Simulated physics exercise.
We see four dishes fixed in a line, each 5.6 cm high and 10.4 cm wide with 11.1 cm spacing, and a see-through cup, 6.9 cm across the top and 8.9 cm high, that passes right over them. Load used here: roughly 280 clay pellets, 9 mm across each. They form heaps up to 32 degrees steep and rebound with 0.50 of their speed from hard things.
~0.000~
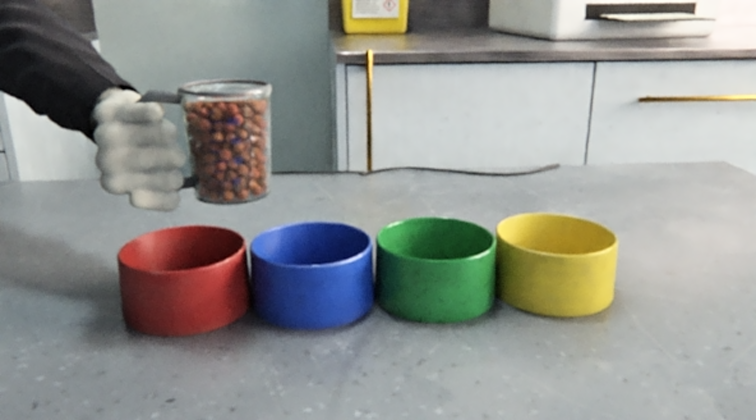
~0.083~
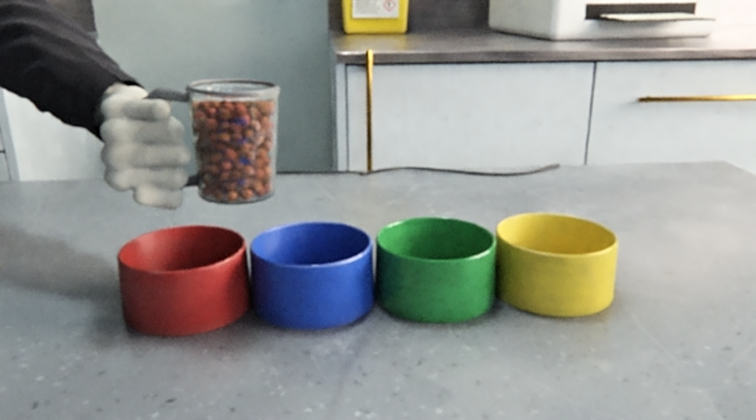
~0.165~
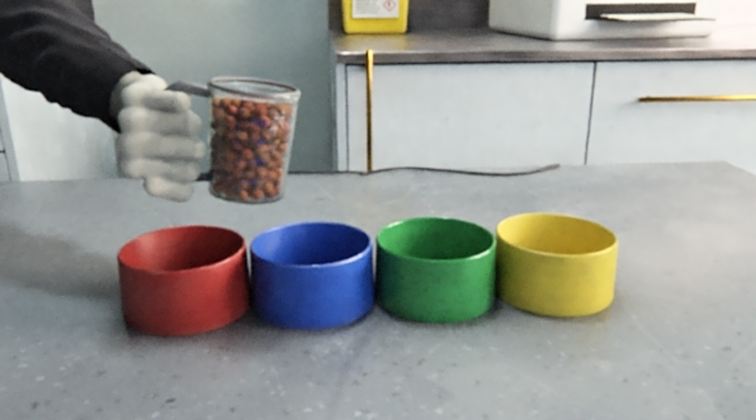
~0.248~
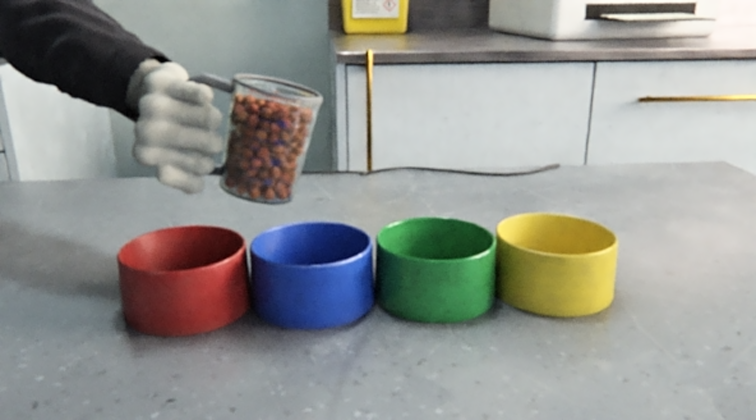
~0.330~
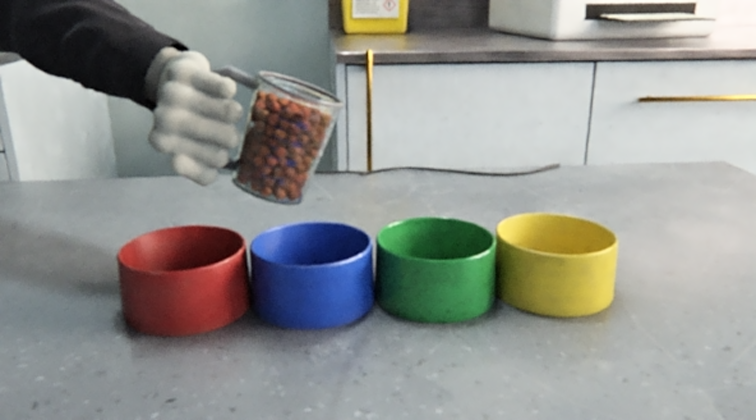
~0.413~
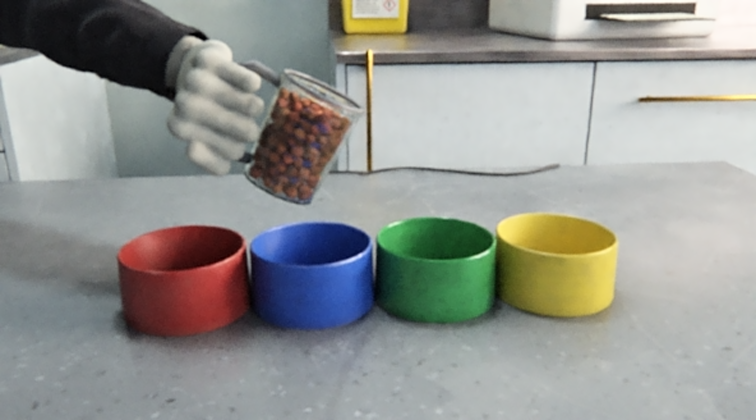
In this clip, a gloved hand holds a clear cup of small reddish-brown pieces above a row of red, blue, green and yellow dishes, moving it a short way right while gradually tilting it to the right.
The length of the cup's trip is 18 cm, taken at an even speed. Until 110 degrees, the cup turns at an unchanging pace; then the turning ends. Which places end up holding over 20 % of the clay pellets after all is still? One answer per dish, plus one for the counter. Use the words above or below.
Red - below; blue - below; green - below; yellow - above; counter - below.
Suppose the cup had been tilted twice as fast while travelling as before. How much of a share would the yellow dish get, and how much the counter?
I'd expect yellow to end at 50 and the counter at 10.
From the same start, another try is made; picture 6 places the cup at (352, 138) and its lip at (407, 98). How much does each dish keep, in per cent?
The red dish keeps 0, the blue one 0, the green one 0 and the yellow one 90.
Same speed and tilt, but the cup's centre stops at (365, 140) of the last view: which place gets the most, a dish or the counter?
Green.
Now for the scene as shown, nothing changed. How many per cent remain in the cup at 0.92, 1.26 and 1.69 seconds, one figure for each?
At the three moments: 100, 95 and 45 percent.
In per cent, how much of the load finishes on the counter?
About 5 %.
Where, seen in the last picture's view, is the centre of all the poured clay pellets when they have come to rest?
Somewhere around (539, 271) in the final frame.
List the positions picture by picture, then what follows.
Cup at (229, 141), tilt 0 degrees, lip at (269, 86), moved 0.0 cm; middle of the pieces at (230, 144); red dish at (183, 248); blue dish at (311, 243); green dish at (436, 238); yellow dish at (556, 233), in the first frame.
Cup at (235, 141), tilt 2 degrees, lip at (277, 88), moved 0.5 cm; middle of the pieces at (236, 144), in the second frame.
Cup at (251, 141), tilt 8 degrees, lip at (298, 92), moved 1.7 cm; middle of the pieces at (251, 143), in the third frame.
Cup at (267, 140), tilt 15 degrees, lip at (320, 98), moved 3.1 cm; middle of the pieces at (268, 143), in the fourth frame.
Cup at (284, 140), tilt 21 degrees, lip at (341, 104), moved 4.5 cm; middle of the pieces at (284, 143), in the fifth frame.
Cup at (300, 139), tilt 27 degrees, lip at (362, 110), moved 5.8 cm; middle of the pieces at (301, 142); red dish at (183, 248); blue dish at (311, 243); green dish at (436, 238); yellow dish at (556, 233). The cup turns about 75 degrees a second and travels 17 cm a second, in the sixth frame.
After 0.92 s, tilt 67 degrees; cup holds 100 %.
Then, at 1.26 s, tilt 93 degrees; cup holds 95 %, yellow 5 %.
After 1.69 s, tilt 110 degrees; cup holds 45 %, yellow 45 %.
In the end, at 3.1 s, red 0 %, blue 0 %, green 5 %, yellow 90 %, counter 5 %.
